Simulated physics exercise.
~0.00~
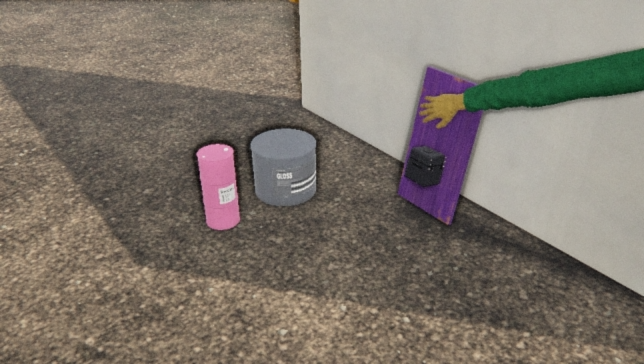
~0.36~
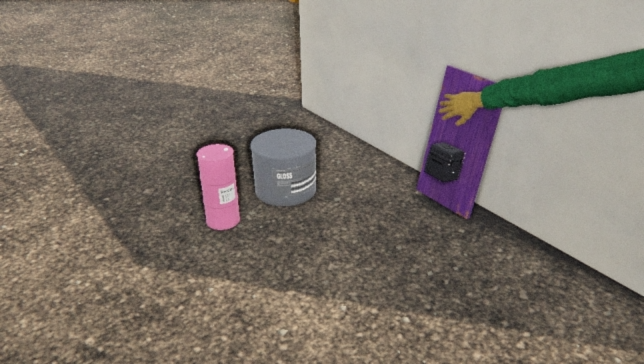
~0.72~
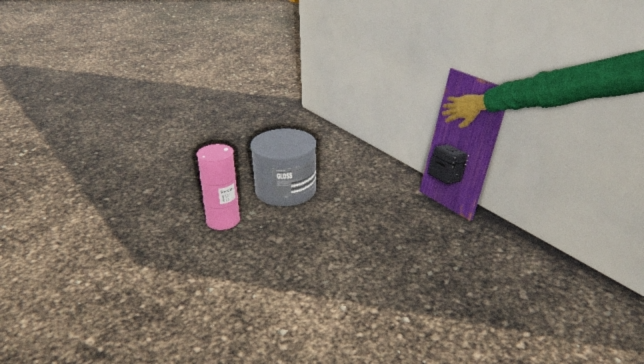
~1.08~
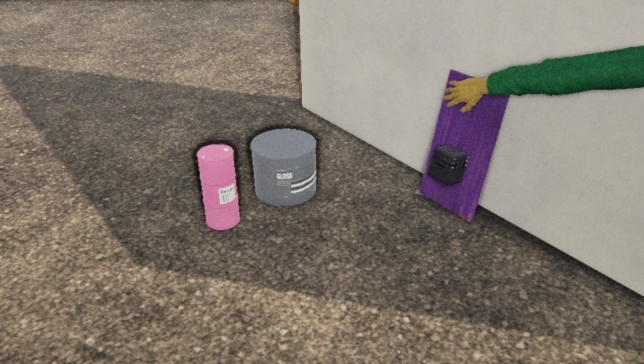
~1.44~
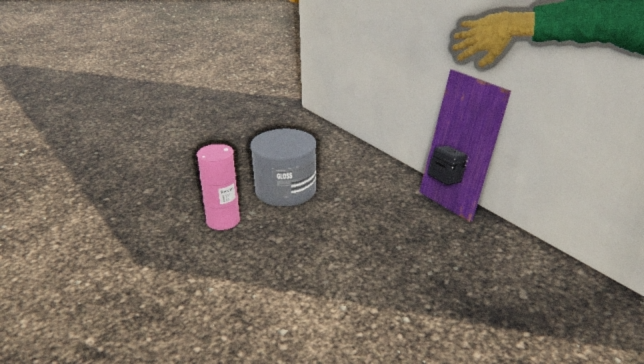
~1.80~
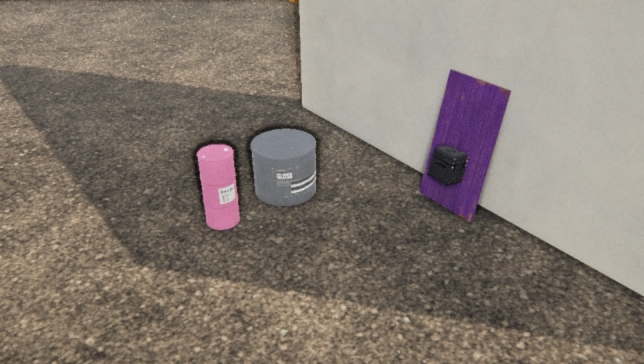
A hand in a green sleeve shifted a purple board with a small black object on it slightly to the right against a pale wall, then let go and withdrew, leaving the board leaning there while the pink canister and grey pail stayed put.
